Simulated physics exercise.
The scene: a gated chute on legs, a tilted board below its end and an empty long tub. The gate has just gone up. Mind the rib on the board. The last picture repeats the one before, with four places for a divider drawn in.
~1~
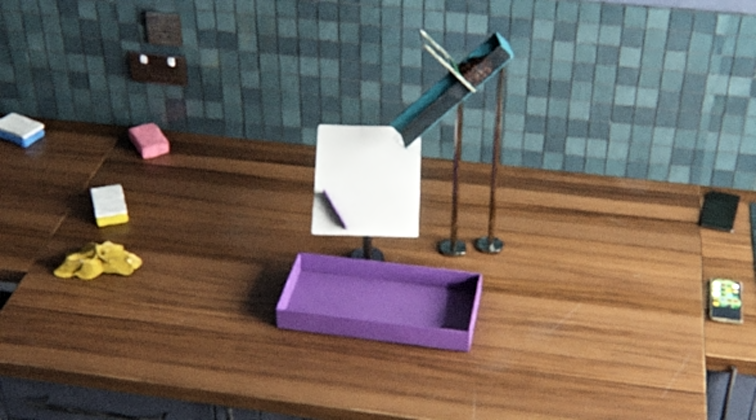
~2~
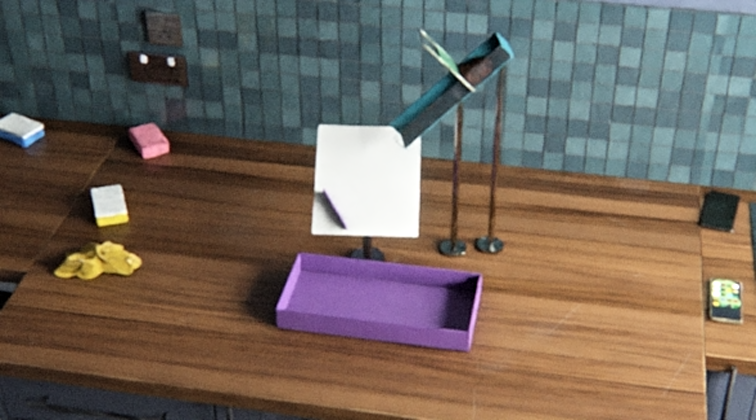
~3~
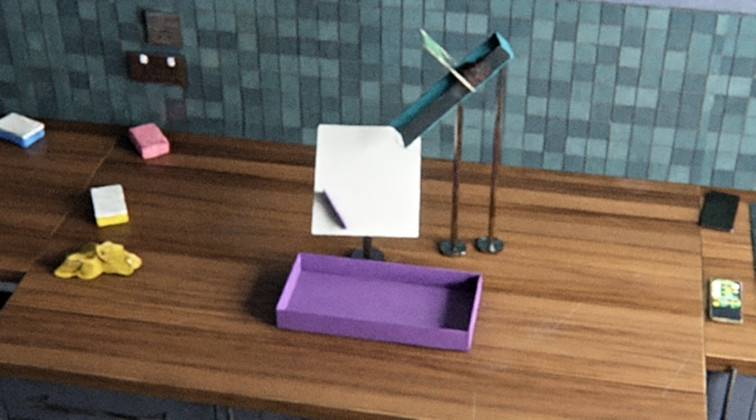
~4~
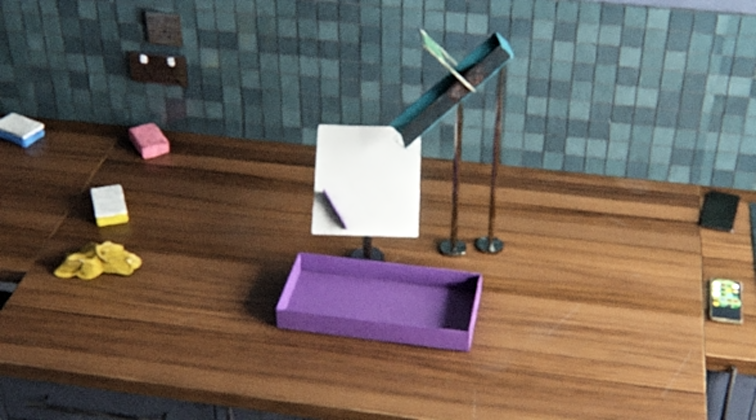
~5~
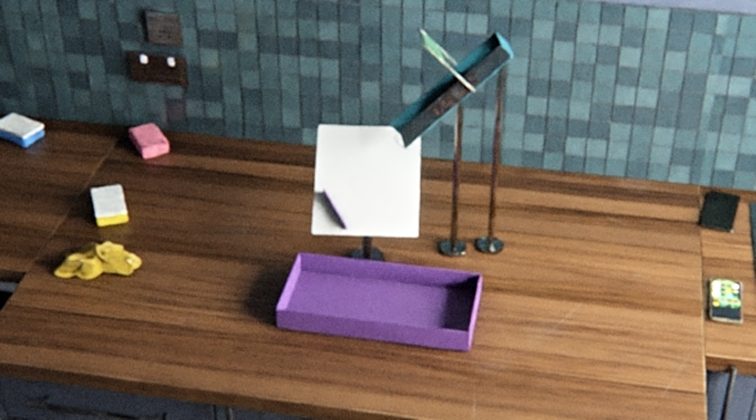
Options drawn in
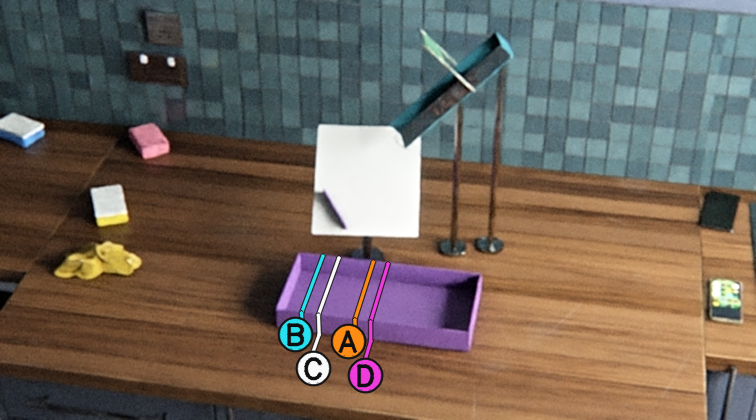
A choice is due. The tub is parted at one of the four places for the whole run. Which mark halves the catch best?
Take A.
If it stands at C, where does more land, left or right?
The right side.
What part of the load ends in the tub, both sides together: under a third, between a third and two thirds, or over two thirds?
Over two thirds.
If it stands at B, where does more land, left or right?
More lands on the right.
On the marked copy, line A crosses the front rim at (355, 318); line B crosses the front rim at (301, 312); line C crosses the front rim at (318, 314); line D crosses the front rim at (370, 320).
With A, of what is caught, close to two thirds on the left of the divider, close to a third on the right.
With B, of what is caught, none at all on the left of the divider, the whole lot on the right.
With C, of what is caught, none at all on the left of the divider, the whole lot on the right.
With D, of what is caught, all but a few on the left of the divider, only a few on the right.
